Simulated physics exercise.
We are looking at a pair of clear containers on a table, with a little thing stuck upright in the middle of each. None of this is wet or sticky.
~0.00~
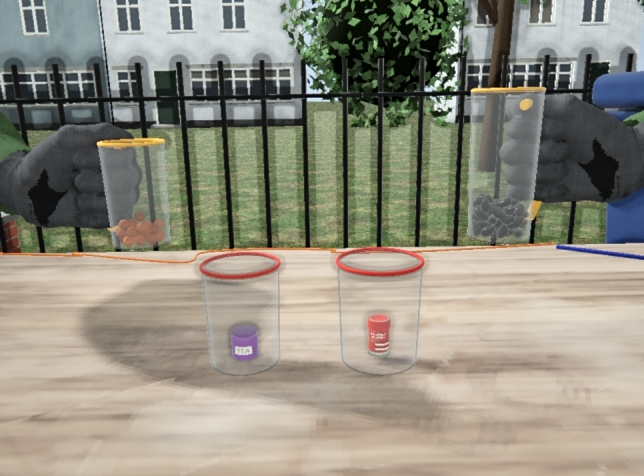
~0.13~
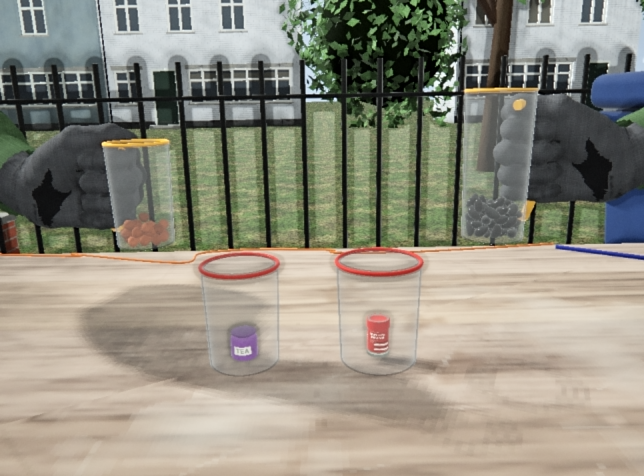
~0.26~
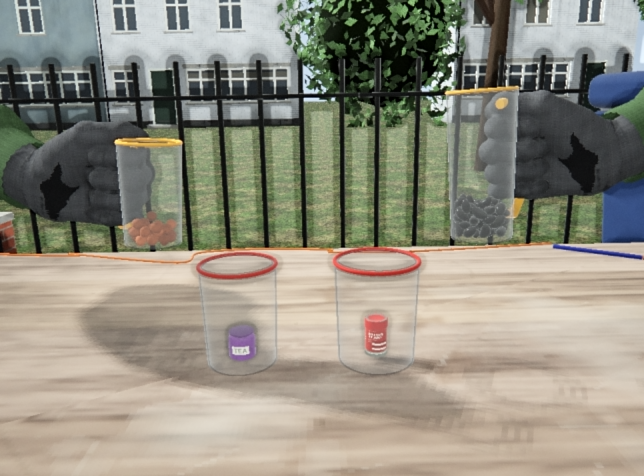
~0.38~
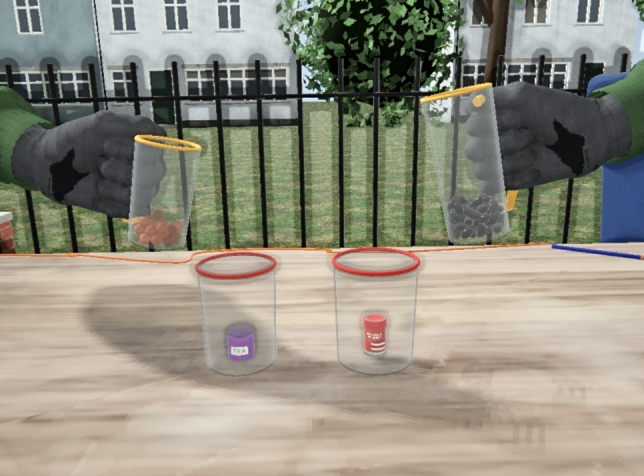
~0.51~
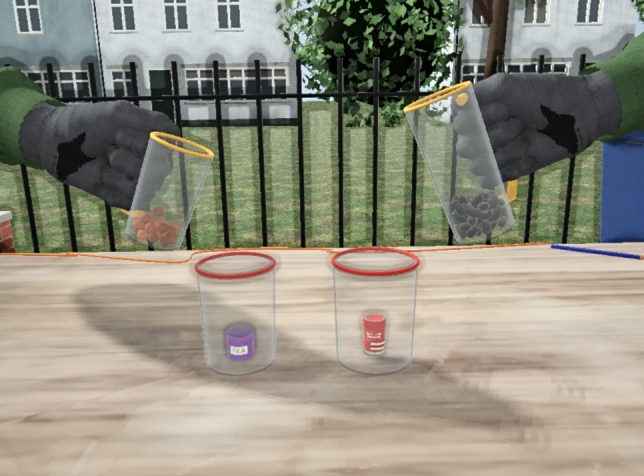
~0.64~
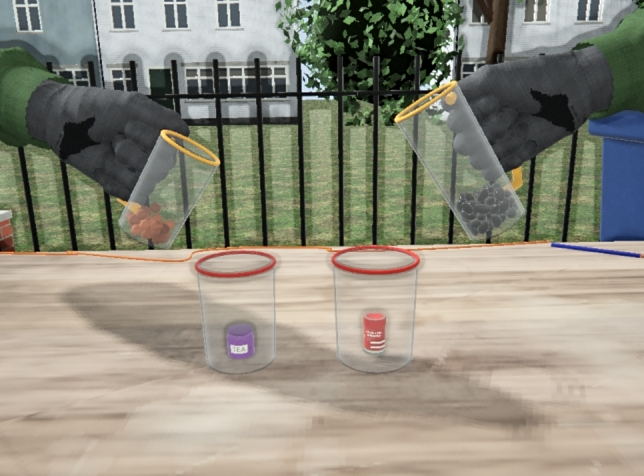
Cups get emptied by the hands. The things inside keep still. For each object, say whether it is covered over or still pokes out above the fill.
Left object - pokes out, right object - pokes out.
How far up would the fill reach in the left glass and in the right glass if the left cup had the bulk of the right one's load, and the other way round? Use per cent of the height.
Left: Roughly 40 per cent. Right: Roughly 15 per cent.
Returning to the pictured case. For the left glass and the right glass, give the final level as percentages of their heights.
20 % on the left and 25 % on the right.
By 1.22 s, left glass empty, all of its cupful still in the cup; right glass empty, all of its cupful still in the cup.
By 1.73 s, left glass empty, all of its cupful still in the cup; right glass nearly empty, nearly all of its cupful still in the cup.
By 2.16 s, left glass nearly empty, none of its cupful still in the cup; right glass nearly empty, none of its cupful still in the cup.
When it is over (2.6 s), left glass nearly empty (surface near (240, 337)), nothing beside it; right glass a quarter full (surface near (375, 326)), nothing beside it; the left thing is still showing; the right thing is still showing.
